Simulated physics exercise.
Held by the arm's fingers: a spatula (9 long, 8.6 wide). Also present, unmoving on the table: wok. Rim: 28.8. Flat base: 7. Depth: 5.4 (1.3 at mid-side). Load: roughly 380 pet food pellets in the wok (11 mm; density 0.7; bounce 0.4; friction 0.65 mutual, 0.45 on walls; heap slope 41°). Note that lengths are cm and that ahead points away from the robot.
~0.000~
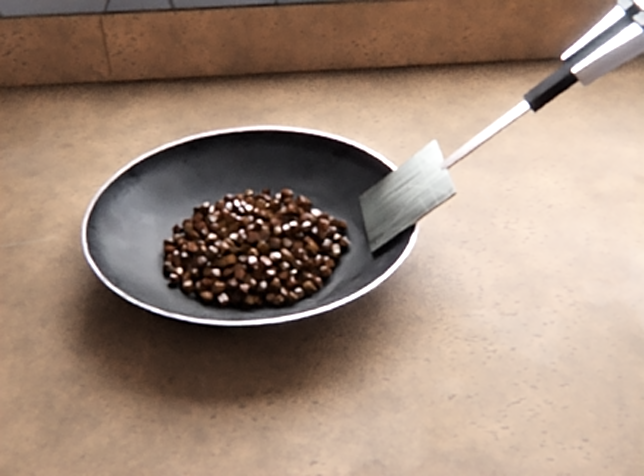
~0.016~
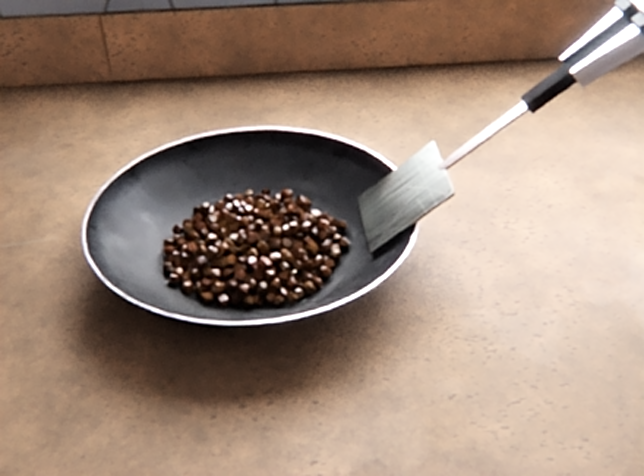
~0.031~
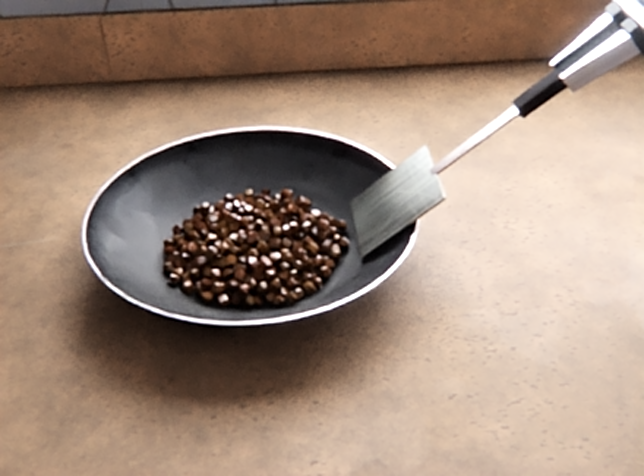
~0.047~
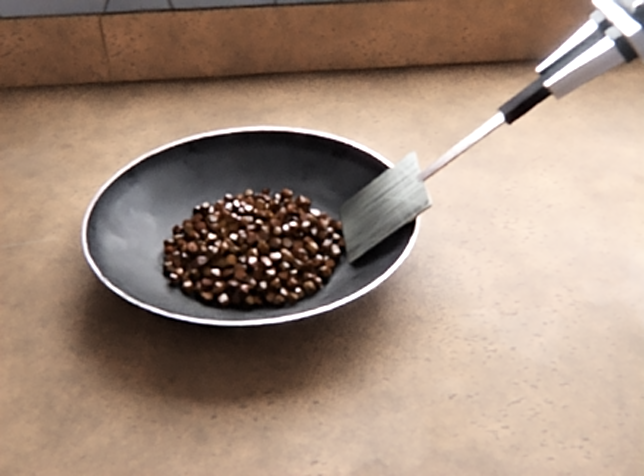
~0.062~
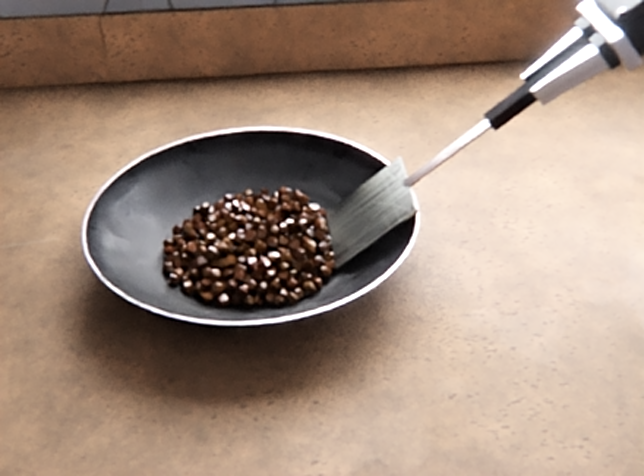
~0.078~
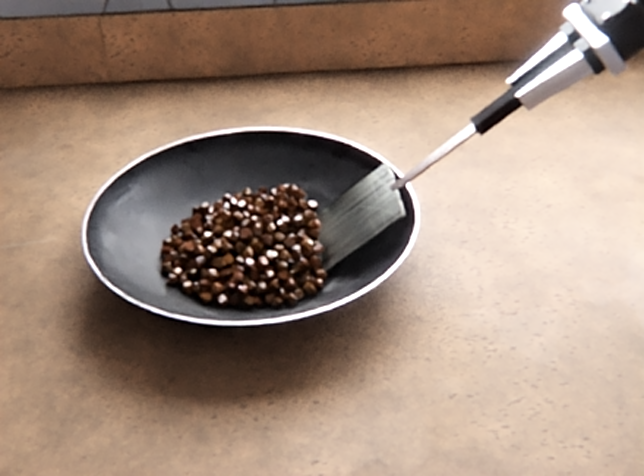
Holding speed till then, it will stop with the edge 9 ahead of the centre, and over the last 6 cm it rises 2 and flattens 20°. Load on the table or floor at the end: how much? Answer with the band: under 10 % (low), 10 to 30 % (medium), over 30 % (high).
Medium, 10 to 30 %.
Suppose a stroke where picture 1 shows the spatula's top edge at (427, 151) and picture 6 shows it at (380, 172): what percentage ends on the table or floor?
20 per cent.
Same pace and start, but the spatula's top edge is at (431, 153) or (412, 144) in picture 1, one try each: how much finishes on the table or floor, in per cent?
Around 20 per cent, then around 25 per cent.
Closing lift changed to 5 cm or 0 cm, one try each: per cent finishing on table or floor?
I'd say close to 10 percent for the first and close to 20 percent for the second.
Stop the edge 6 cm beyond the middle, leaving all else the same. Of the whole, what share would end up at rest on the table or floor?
With that change, I'd expect about 0 per cent.
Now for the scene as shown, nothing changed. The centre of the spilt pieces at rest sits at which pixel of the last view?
Roughly (34, 265).
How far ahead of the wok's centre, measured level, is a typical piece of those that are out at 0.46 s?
20 cm.
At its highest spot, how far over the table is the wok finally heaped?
Close to 6.5 centimetres high.
After 0.15 s, sloping 40°, highest piece 5 above the table; 380 in the wok.
After 0.22 s, sloping 34°, highest piece 6 above the table; 380 in the wok.
After 0.46 s, sloping 20°, highest piece 7 above the table; 309 in the wok, 68 on the table or floor, 3 on the blade or in flight.
After 1.51 s, sloping 20°, highest piece 6 above the table; 307 in the wok, 73 on the table or floor.
In the end, 307 in the wok, 73 on the table or floor. That is 19 % on the table or floor.
